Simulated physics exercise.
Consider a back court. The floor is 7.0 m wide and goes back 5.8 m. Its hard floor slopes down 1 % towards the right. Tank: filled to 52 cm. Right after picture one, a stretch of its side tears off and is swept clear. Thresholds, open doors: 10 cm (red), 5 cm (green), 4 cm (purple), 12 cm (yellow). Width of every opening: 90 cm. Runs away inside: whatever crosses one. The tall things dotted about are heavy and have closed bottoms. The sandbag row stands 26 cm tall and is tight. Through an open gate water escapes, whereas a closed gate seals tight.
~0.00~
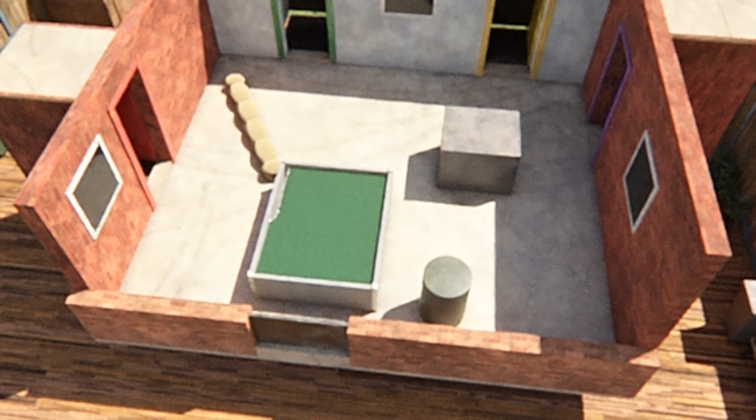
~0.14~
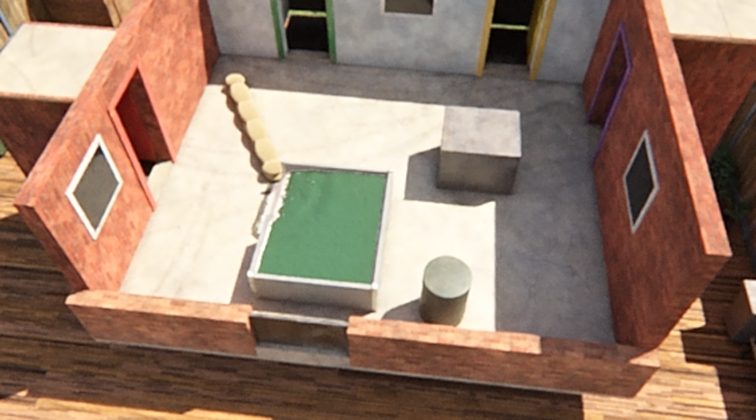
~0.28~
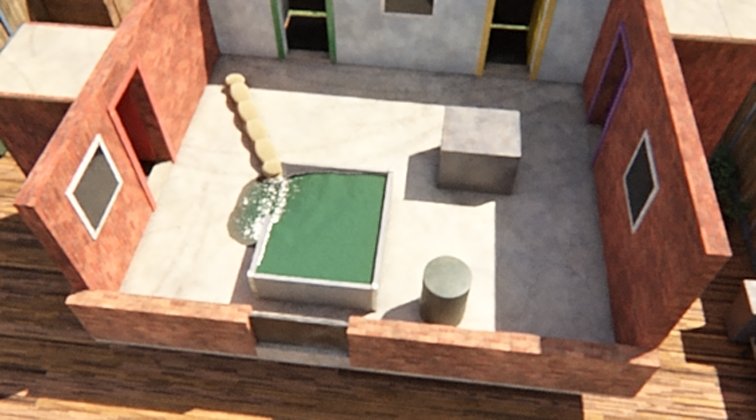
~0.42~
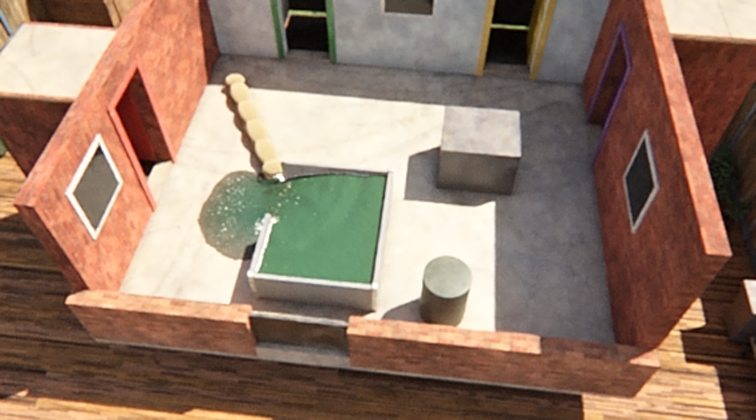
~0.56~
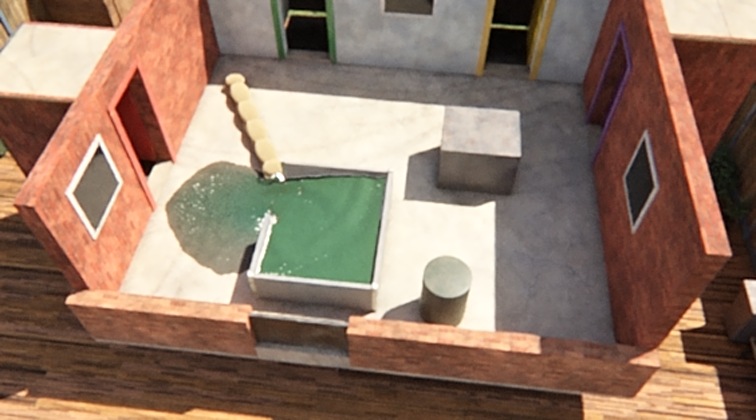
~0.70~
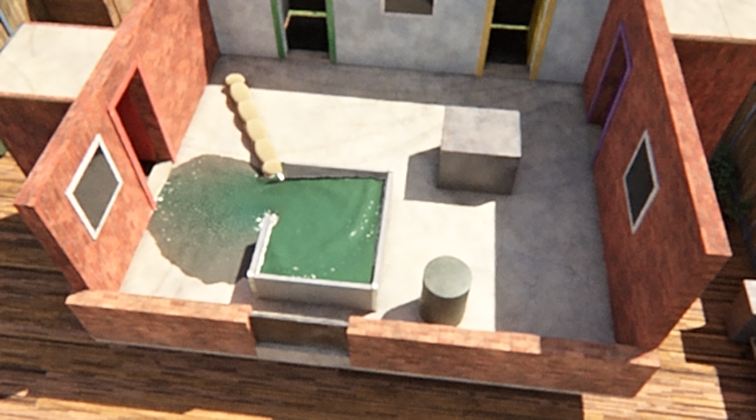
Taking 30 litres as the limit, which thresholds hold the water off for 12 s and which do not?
In the end at the red door the inflow will be out of bounds, at the green door the inflow will be within bounds, at the purple door the inflow will be within bounds, at the yellow door the inflow will be within bounds.
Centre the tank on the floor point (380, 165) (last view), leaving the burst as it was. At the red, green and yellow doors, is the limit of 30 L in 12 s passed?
Well, red ends up inside the mark, green ends up beyond the mark and yellow ends up inside the mark.
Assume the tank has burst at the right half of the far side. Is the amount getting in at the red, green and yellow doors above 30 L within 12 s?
The red door comes out less than that, the green door more than that and the yellow door less than that.
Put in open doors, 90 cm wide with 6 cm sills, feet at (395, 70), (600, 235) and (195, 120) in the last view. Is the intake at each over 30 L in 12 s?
Less, less, more.
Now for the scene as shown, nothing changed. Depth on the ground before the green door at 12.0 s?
Close to 2.0 cm of depth.
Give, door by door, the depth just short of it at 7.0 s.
Centimetres: Red 12 / green 4 / purple 0 / yellow 1.
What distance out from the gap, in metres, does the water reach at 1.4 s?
Roughly 2.8 m.
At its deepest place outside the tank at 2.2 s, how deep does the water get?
26 cm or so.
After 1.4 s water covers 15 % of the floor and is deepest (26 cm) near (270, 207); red door 22 cm at the sill, 47 L in, green door not reached, purple door not reached, yellow door not reached.
After 2.2 s water covers 20 % of the floor and is deepest (26 cm) near (168, 180); red door 26 cm at the sill, 131 L in, green door not reached, purple door not reached, yellow door not reached.
After 3.5 s water covers 25 % of the floor and is deepest (20 cm) near (220, 56); red door 18 cm at the sill, 202 L in, green door 3 cm at the sill, 0 L in, purple door not reached, yellow door not reached.
After 7.0 s water covers 60 % of the floor and is deepest (12 cm) near (164, 188); red door 12 cm at the sill, 236 L in, green door 4 cm at the sill, 0 L in, purple door not reached, yellow door 1 cm at the sill, 0 L in.
After 12.0 s water covers 80 % of the floor and is deepest (10 cm) near (418, 337); red door 6 cm at the sill, 240 L in, green door 2 cm at the sill, 0 L in, purple door 5 cm at the sill, 3 L in, yellow door 1 cm at the sill, 0 L in.
